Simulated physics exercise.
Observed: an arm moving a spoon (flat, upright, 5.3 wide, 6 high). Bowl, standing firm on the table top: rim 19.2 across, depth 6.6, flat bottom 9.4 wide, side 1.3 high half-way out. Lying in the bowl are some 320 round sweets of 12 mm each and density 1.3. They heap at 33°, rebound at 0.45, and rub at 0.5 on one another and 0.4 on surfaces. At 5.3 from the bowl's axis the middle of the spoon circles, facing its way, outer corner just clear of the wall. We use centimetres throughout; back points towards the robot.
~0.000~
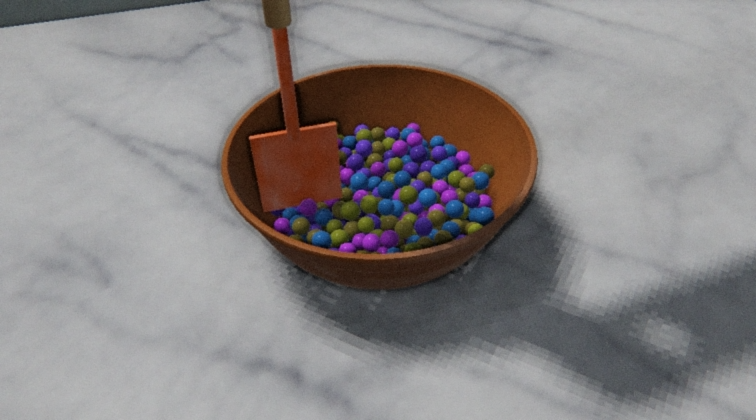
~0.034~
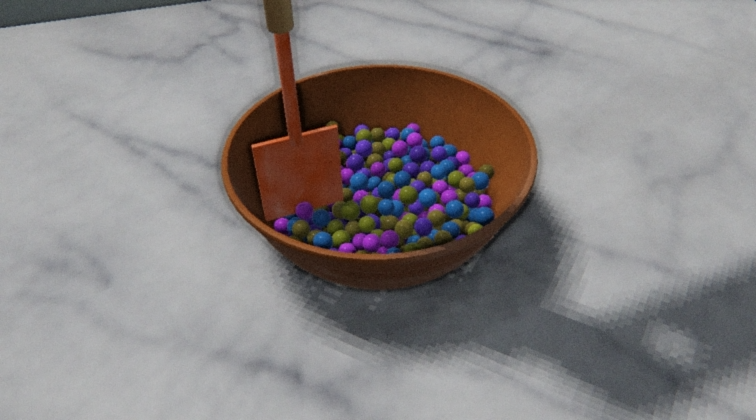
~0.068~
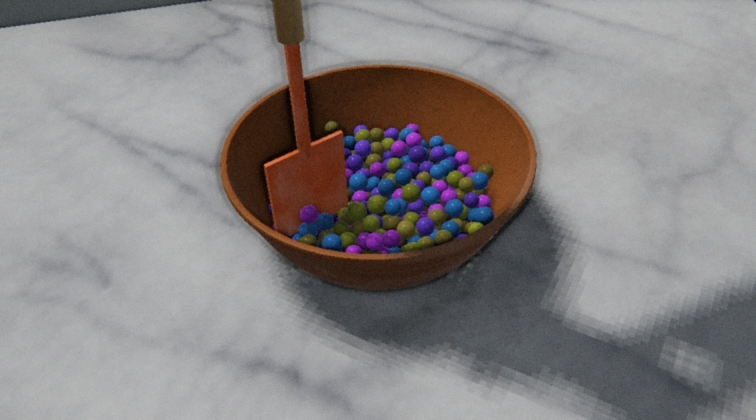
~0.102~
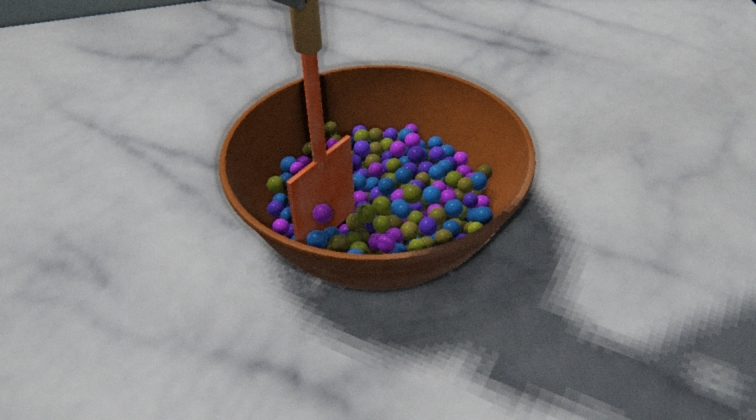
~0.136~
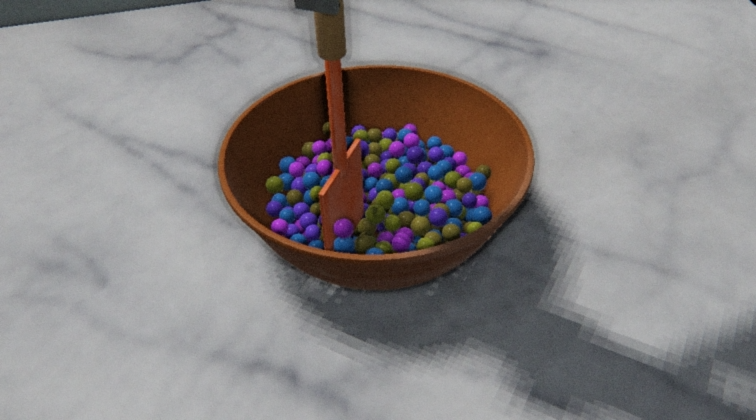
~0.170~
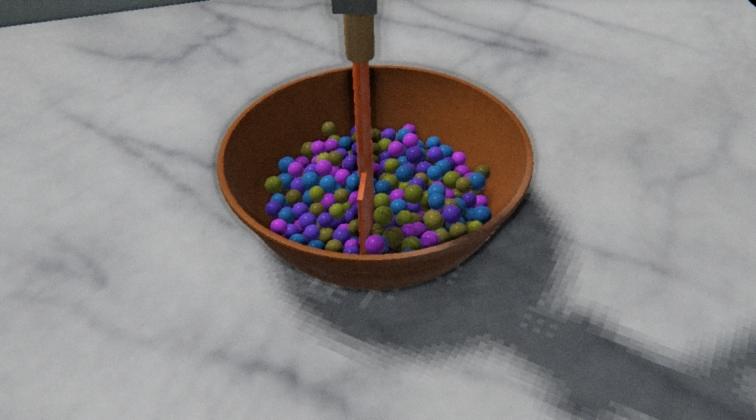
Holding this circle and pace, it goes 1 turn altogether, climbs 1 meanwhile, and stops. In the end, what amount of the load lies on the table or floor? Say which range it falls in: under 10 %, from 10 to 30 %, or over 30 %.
It falls under 10 %.
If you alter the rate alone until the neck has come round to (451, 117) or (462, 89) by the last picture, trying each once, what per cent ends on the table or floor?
Around 15 and 15 per cent respectively.
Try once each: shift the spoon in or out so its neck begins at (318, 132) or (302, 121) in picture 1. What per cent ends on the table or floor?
Roughly 0 and 10 per cent.
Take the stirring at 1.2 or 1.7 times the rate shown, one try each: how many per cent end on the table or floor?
I'd expect near 5 per cent, then near 10 per cent.
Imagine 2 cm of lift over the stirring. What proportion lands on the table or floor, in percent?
It comes to some 0 per cent.
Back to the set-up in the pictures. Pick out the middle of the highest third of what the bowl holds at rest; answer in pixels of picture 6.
Close to (345, 203).
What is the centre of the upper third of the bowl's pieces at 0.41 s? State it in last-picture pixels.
Somewhere around (416, 145) in the last view.
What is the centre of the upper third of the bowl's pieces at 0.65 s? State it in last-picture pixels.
The centre is roughly (310, 155).
After 0.41 s, 182° round, highest piece 8 above the table; 318 in the bowl, 2 in flight or on the tool.
After 0.65 s, 295° round, highest piece 8 above the table; 310 in the bowl, 9 on the table or floor, 1 in flight or on the tool.
After 0.97 s, 0° round, highest piece 6 above the table; 306 in the bowl, 14 on the table or floor.
After 1.67 s, 0° round, highest piece 6 above the table; 306 in the bowl, 14 on the table or floor.
In the end, 306 in the bowl, 14 on the table or floor. That is 4 % on the table or floor.
